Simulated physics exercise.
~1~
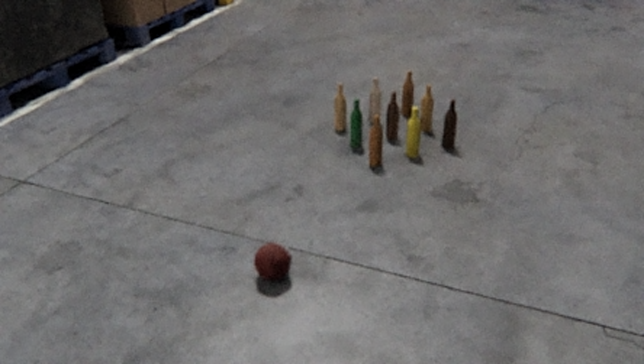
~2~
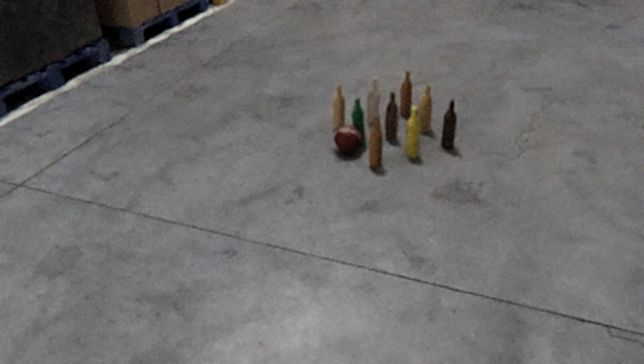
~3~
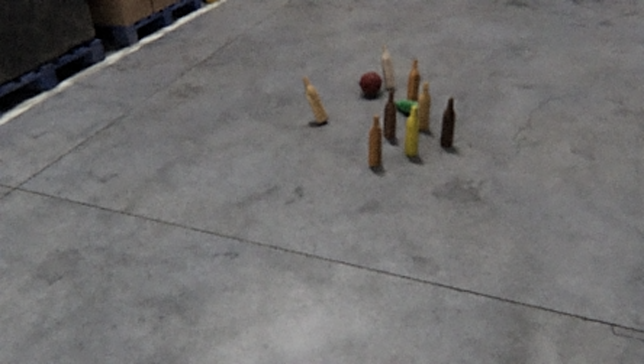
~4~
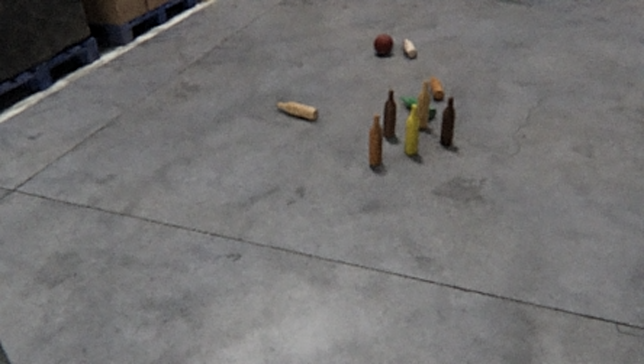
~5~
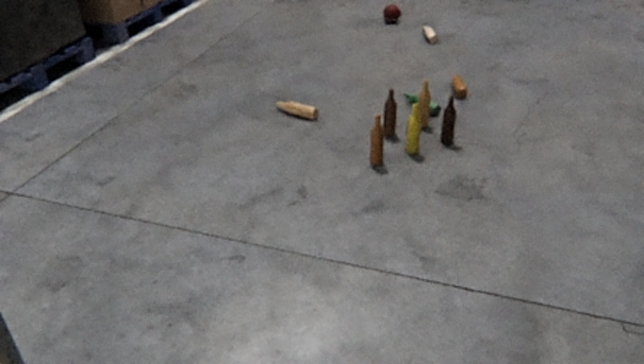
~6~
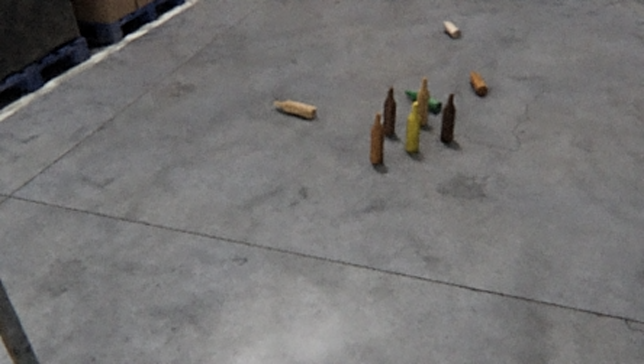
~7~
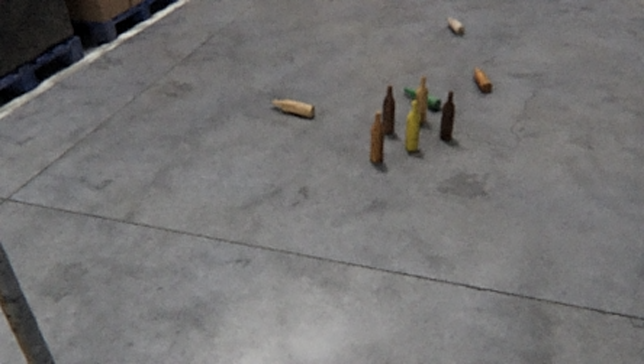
On a grey concrete floor, a dark red ball rolls away into a diamond of nine bottle-shaped skittles, knocking over the green one and three others, then rolls out of view at the top, leaving five standing, including the yellow one.
